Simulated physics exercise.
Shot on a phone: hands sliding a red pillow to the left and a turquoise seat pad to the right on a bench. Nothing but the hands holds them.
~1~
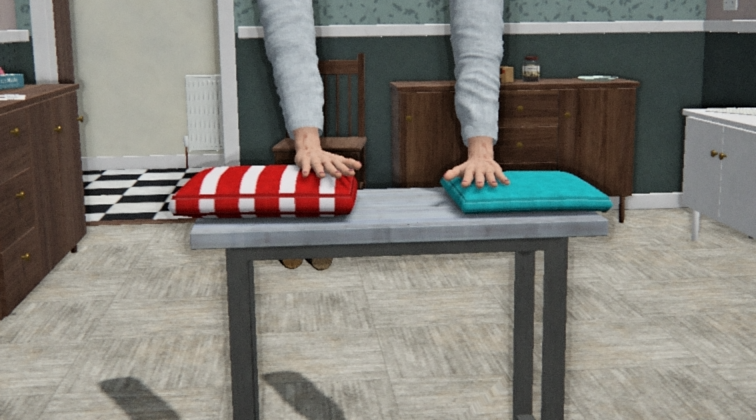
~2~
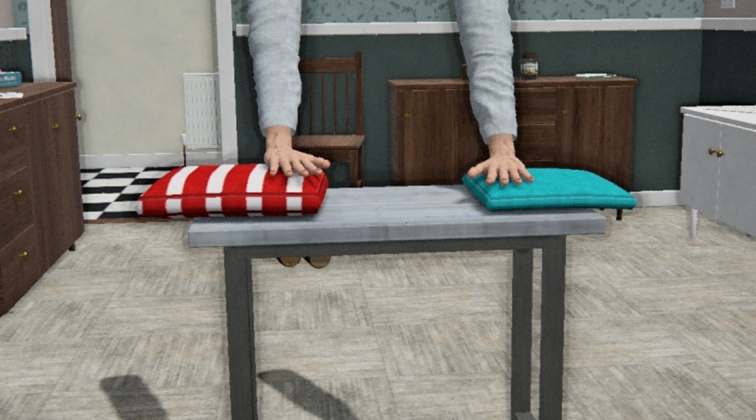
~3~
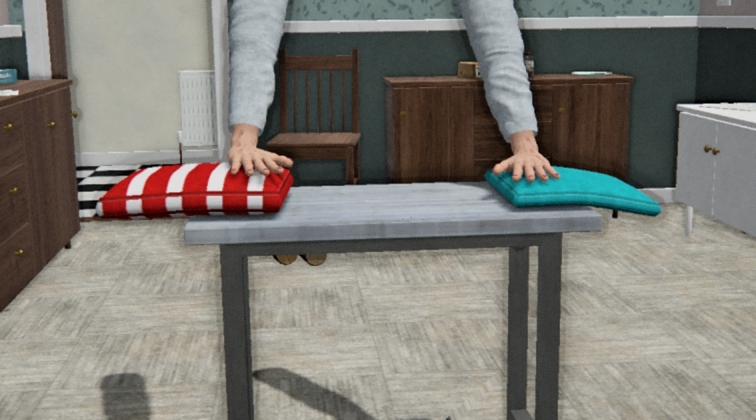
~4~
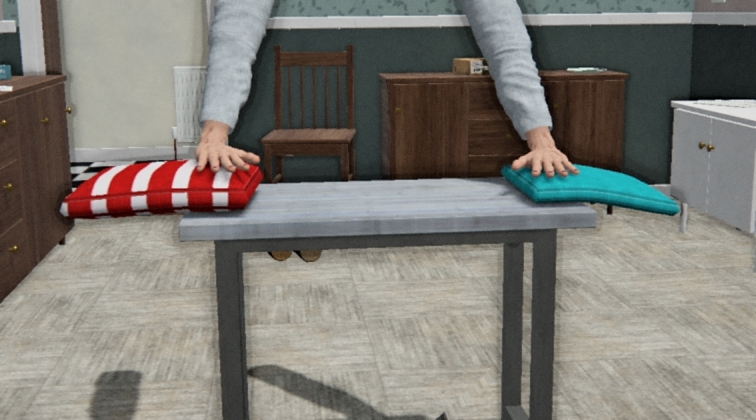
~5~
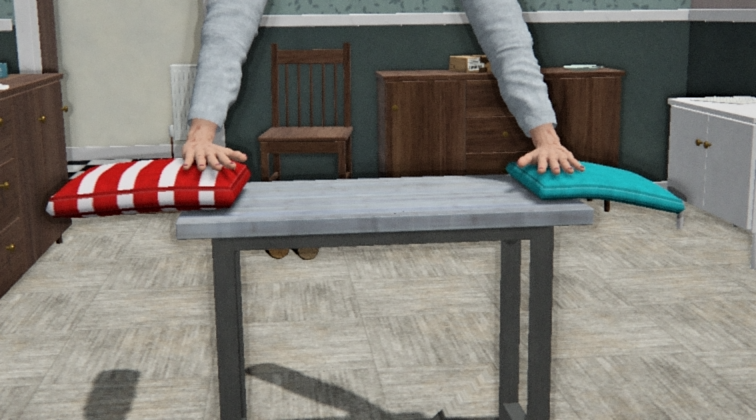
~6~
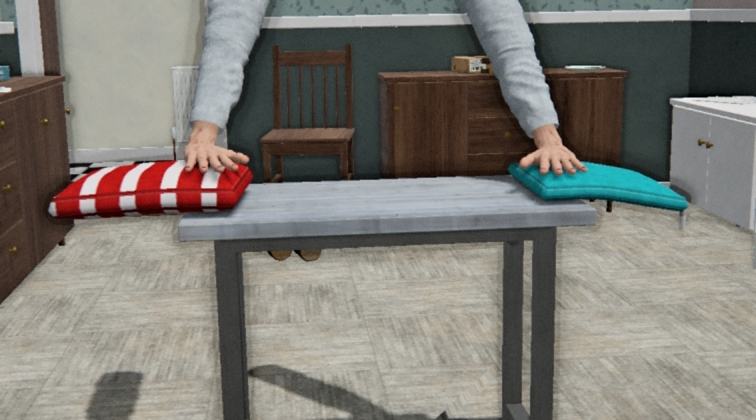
In a room with dark green walls, wooden cabinets and a chair, a grey bench is seen from the front at slightly above its top. A red-and-white striped pillow lies at the left and a turquoise pad at the right, each under one hand of a person in a light grey sleeve. The hands slide them apart beyond opposite edges, slowing to near stillness, while the view shifts slightly.
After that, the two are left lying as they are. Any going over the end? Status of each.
Status: Red pillow fallen off; turquoise seat pad fallen off.
Then, 0.42 s on from there, pillow falling near (153, 306); seat pad falling near (600, 325).
Then, 0.70 s on from there, pillow on the floor; seat pad on the floor.
In the end, pillow on the floor; seat pad on the floor. The red pillow tips over and falls and the turquoise seat pad goes down.
